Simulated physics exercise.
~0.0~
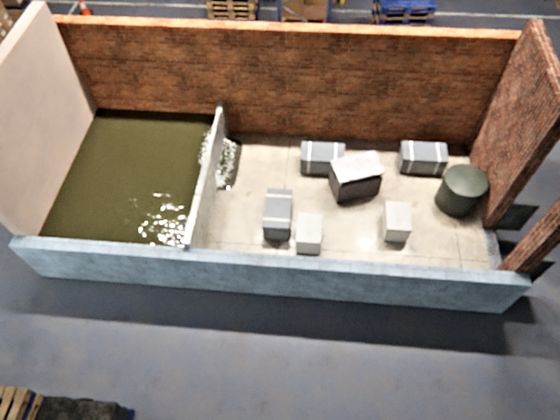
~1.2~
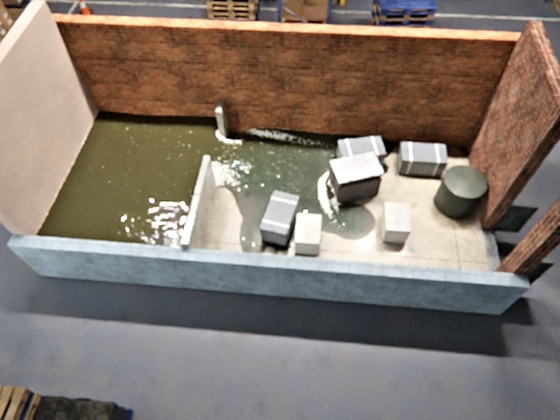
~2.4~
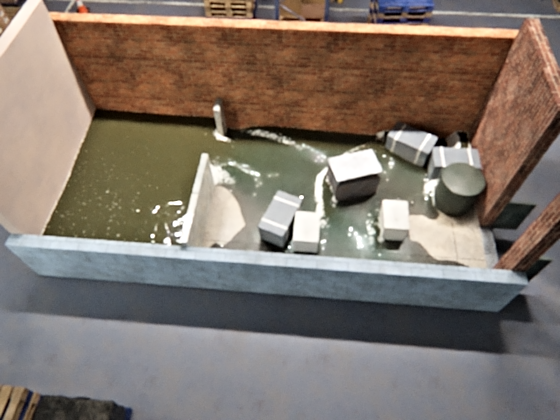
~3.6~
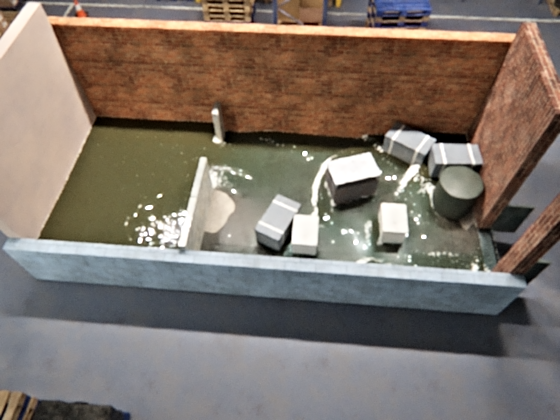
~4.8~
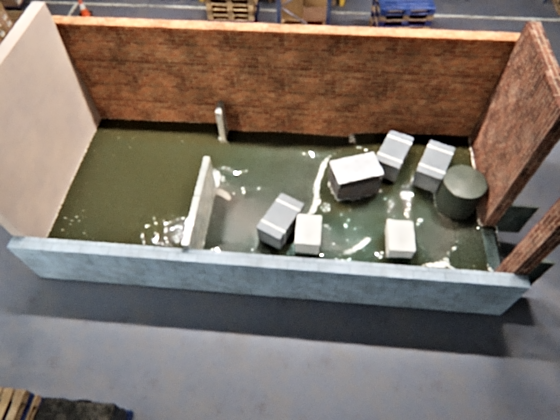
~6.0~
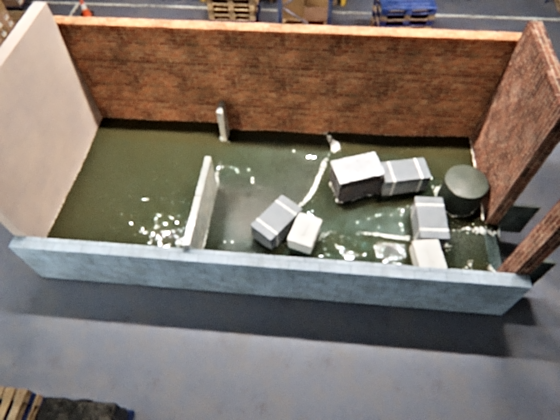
Murky green water fills the left end of a long roofless store with brick and pale walls, seen from above, while grey chests, pale boxes and a dark green drum stand on the dry floor to the right. The partition opens near the back wall and water pours through, spreading across the floor. It pushes the two banded grey chests at the back rightward toward the drum. As the flood covers the floor, those chests turn and drift back left. Finally one rests beside the large dark box, while the other has moved toward the front wall near a pale box.
